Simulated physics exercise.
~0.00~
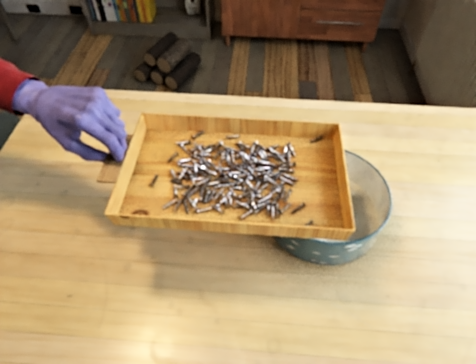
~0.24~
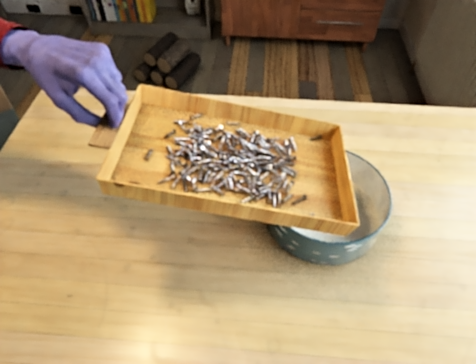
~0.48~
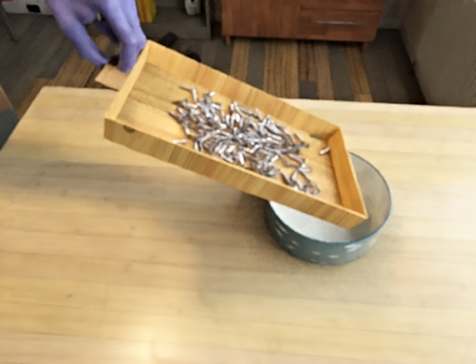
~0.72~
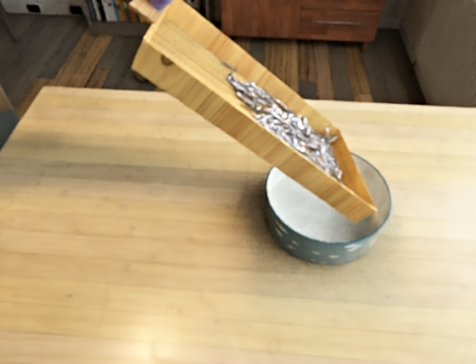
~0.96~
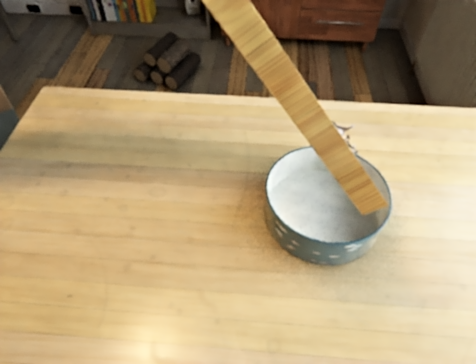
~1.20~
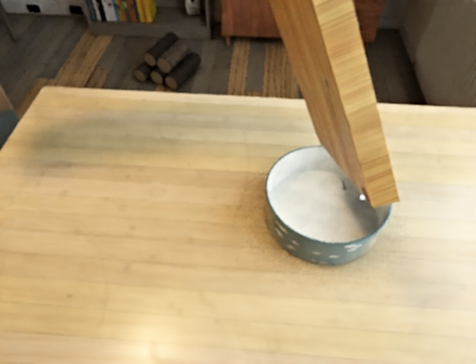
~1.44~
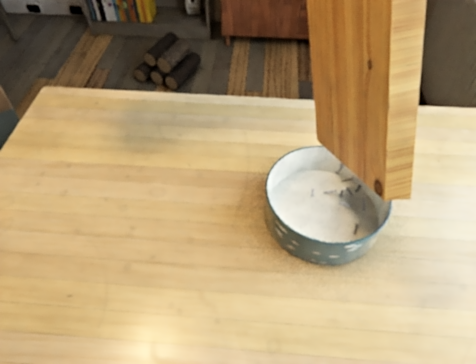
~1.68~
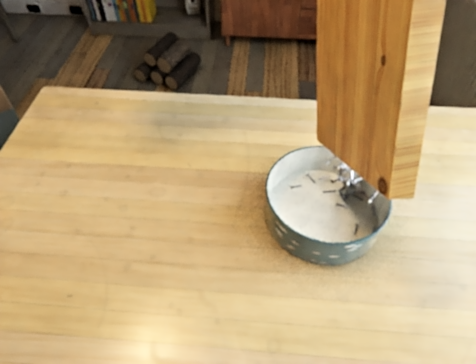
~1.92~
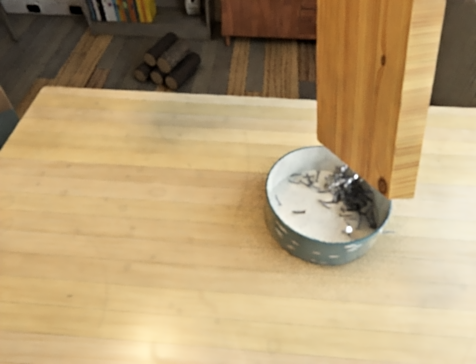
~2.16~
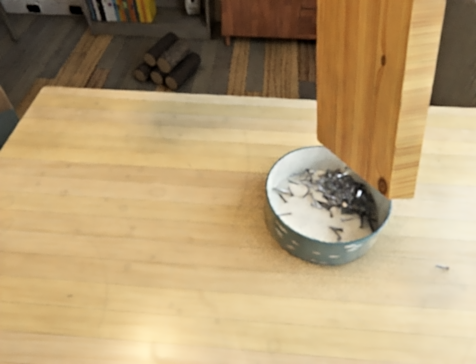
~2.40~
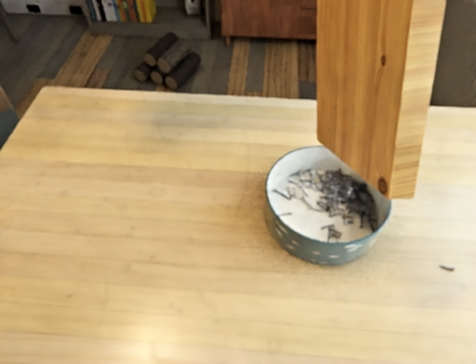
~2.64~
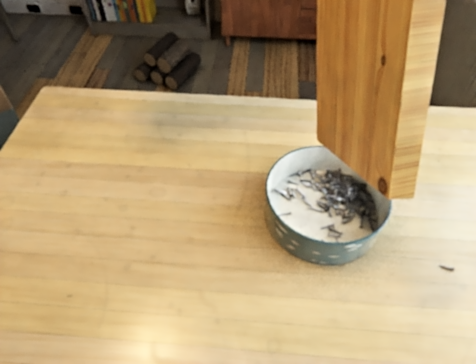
On a pale wooden table in a room with a plank floor, a purple-gloved hand holds a shallow wooden tray of small steel screws beside a round grey-blue bowl. The hand lifts the left end, and the tray tips steadily down toward the right. The screws slide toward the lower end as the tray steepens over the bowl. Once it stands nearly upright, screws drop into the bowl, a few at first, then a dense cluster. One lands on the table to the right. Finally the tray stays upright, with a dark heap resting in the bowl.
